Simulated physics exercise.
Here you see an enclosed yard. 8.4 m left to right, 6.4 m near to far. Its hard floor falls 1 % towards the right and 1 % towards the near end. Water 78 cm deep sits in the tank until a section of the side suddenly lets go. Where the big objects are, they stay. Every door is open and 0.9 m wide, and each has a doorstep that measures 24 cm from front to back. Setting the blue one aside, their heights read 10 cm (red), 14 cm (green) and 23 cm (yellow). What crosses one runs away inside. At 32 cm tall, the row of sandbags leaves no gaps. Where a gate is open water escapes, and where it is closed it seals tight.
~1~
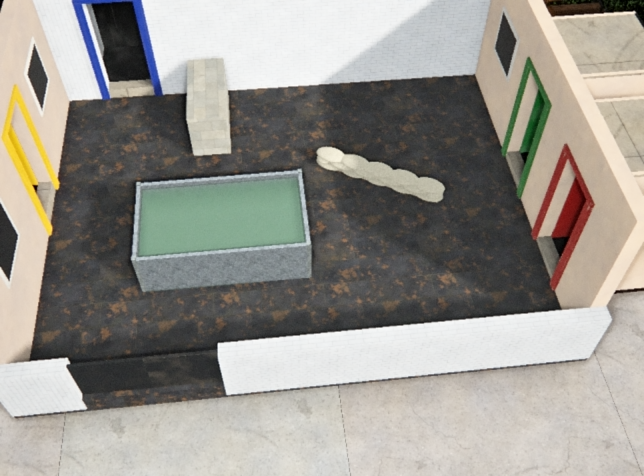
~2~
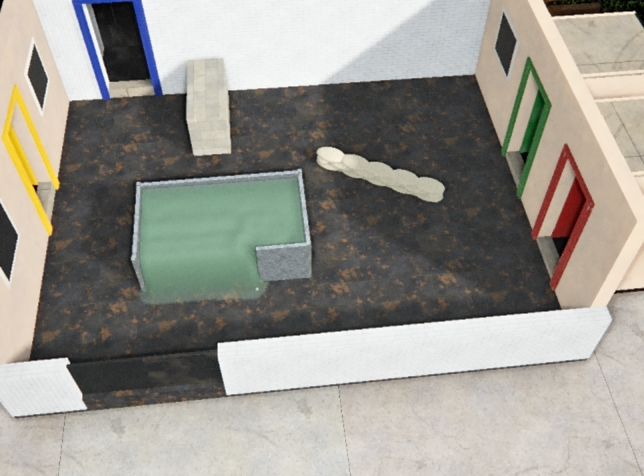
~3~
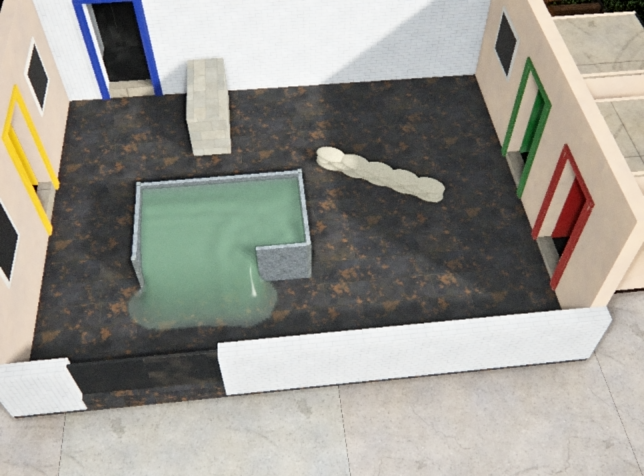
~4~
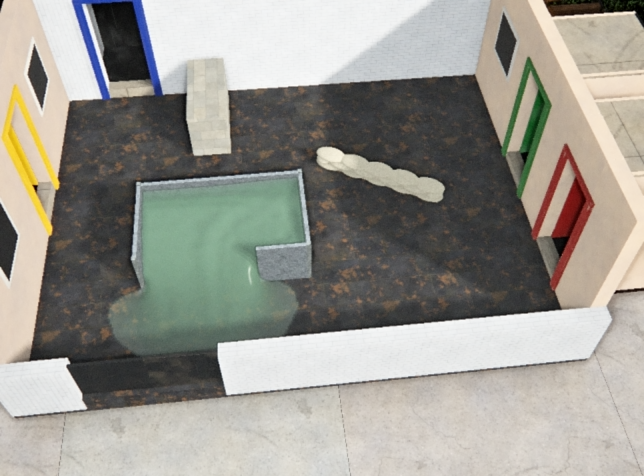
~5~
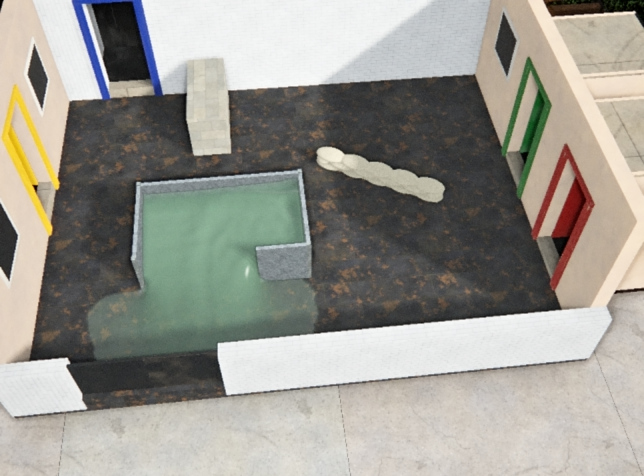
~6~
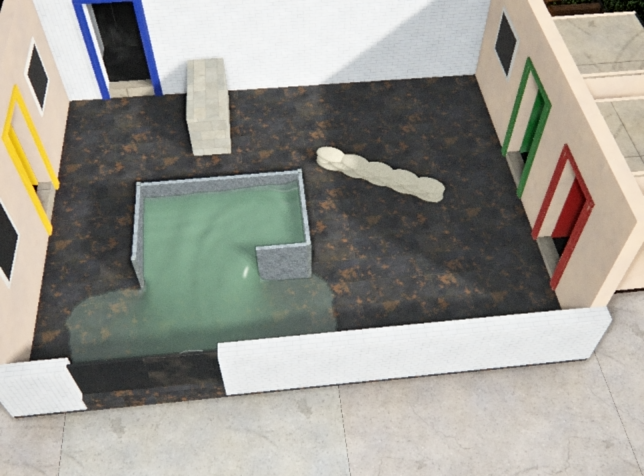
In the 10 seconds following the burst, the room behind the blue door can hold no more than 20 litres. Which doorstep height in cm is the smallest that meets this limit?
A height of roughly 13 cm.
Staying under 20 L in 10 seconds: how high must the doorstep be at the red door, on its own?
At the red door it takes roughly 14.0 centimetres.
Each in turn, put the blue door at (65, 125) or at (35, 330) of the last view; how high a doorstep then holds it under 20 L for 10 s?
Roughly 10.0 cm, then roughly 28 cm.
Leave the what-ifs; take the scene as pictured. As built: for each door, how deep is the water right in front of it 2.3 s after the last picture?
Centimetres: Blue = 0, red = 20, green = 0, yellow = 6.
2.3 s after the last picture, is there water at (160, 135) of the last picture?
It is not reached.
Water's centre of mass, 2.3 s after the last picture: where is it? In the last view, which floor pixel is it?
Around (217, 295).
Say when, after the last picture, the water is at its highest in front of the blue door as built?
At about 4.5 s.
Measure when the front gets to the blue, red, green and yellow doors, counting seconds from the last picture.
Blue = 2.8 s, red = 1.8 s, green = 2.8 s, yellow = 1.6 s.
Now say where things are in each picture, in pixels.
The first frame shows still water, 78 cm deep, in the tank at (221, 216); the blue door at (122, 56) is dry.
In the second frame, the front is at (245, 296), 0.3 m from the gap at (202, 275); 0.4 m2 of floor is wet, 78 cm left at the back.
In the third frame, water pours out at (202, 275) and has run 0.8 m, to (235, 322); about 12 cm deep outside, 74 cm at the back.
In the fourth frame, the gap is at (202, 276), the front 1.4 m out at a hidden place; the back of the tank holds 66 cm.
In the fifth frame, the front is at a hidden place, 1.7 m from the gap at (202, 277); 4.8 m2 of floor is wet, 68 cm left at the back.
In the sixth frame, water pours out at (202, 276) and has run 1.8 m, to a hidden place; about 10 cm deep outside, 61 cm at the back; the blue door at (122, 56), 4.9 m from the gap, is still 4.8 m from the nearest water.
Then, 0.7 s after the last picture water covers 15 % of the floor, deepest (56 cm) near (197, 363); it has not reached the blue door.
Then, 2.3 s after the last picture water covers 50 % of the floor, deepest (36 cm) near (26, 390); it has not reached the blue door.
Then, 9.3 s after the last picture water covers 95 % of the floor, deepest (12 cm) near (566, 339); 7 cm at the blue door, 0 litres in over its 21 cm doorstep.
At the blue door as built, the water peaked near 18 cm, 4.7 s after the last picture.
Run again over the same 10 s with other heights there, 33 litres in over 11.5 cm, 3 litres over 16 cm. The limit of 20 litres is kept from about 13 cm up.
